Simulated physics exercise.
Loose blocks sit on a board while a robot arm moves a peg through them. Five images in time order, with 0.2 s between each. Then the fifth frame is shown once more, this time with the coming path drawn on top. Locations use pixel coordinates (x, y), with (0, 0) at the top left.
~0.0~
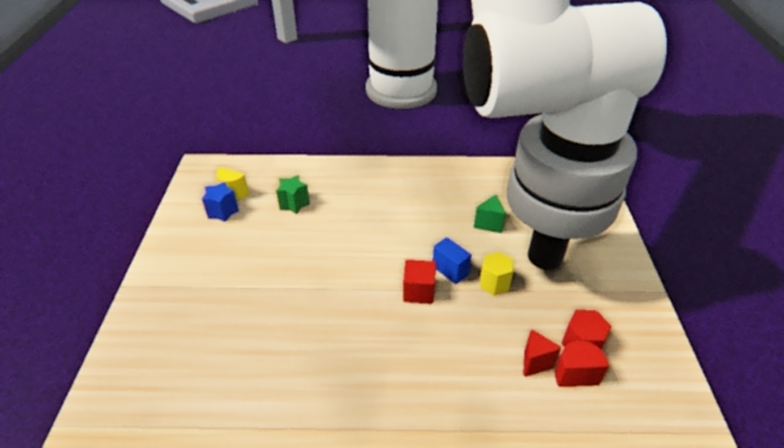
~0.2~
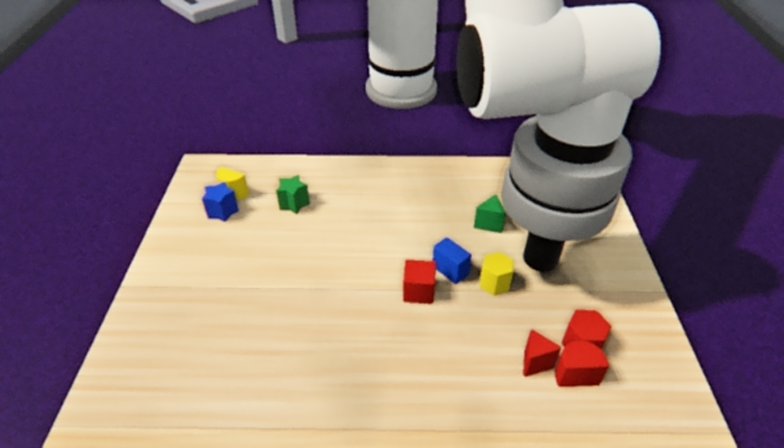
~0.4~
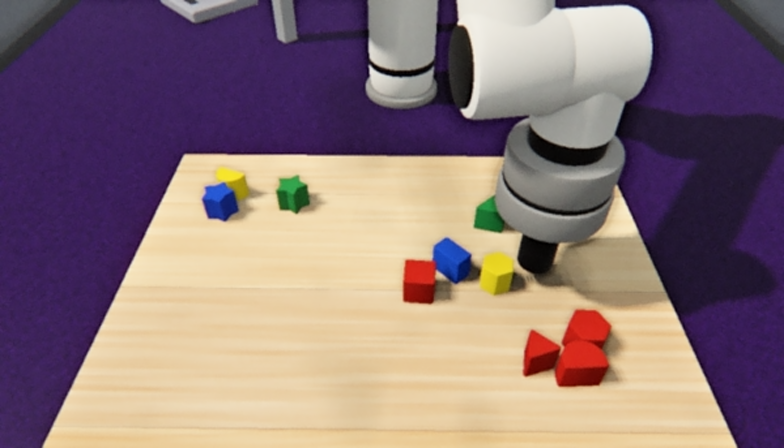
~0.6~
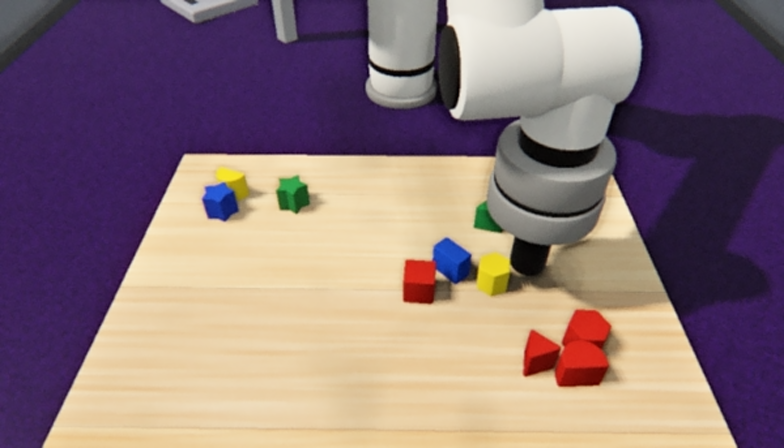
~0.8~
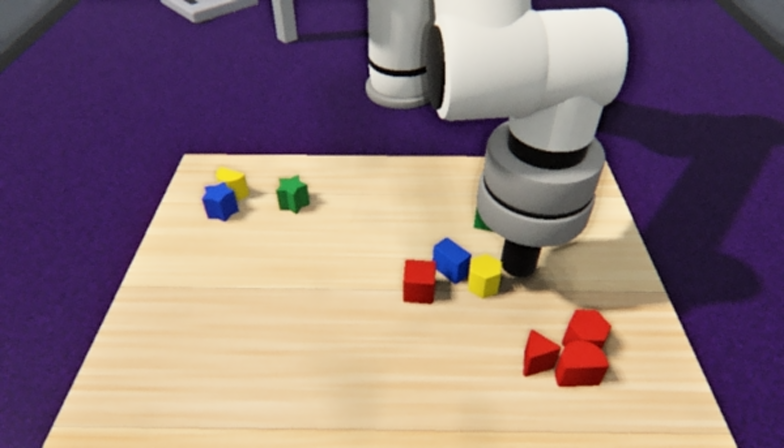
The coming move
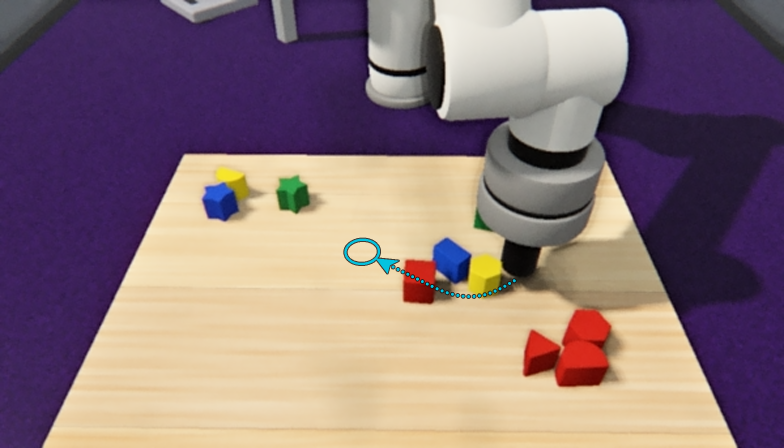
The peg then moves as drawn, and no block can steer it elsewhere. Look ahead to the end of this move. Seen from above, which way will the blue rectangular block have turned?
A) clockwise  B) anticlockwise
Correct choice: A.
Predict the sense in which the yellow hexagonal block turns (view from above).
Looking down: Anticlockwise.
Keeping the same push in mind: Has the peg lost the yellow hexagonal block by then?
My answer is yes.
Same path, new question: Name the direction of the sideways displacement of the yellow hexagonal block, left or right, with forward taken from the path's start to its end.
Pushed left.
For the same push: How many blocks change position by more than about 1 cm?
In total, three or more blocks get moved by over 1 cm.
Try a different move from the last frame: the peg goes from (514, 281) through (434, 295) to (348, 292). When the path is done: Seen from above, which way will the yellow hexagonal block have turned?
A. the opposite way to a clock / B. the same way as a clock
I choose A.
The drawn path runs from (514, 281) via (463, 296) and (409, 275), ending at (362, 252).
The first path, step by step. One third of the way, peg (464, 281); red square block (399, 271), turned 15° clockwise; blue rectangular block (449, 250), turned 15° clockwise; yellow hexagonal block (429, 278).
Two thirds of the way, peg (409, 260); red square block (350, 271), turned 20° anticlockwise; blue rectangular block (427, 231), turned 110° clockwise; yellow hexagonal block (379, 264), turned 25° anticlockwise.
At the end, peg (361, 236); red square block (334, 274), turned 60° anticlockwise; blue rectangular block (426, 231), turned 115° clockwise; yellow hexagonal block (353, 255), turned 65° anticlockwise; green triangular piece not moved.
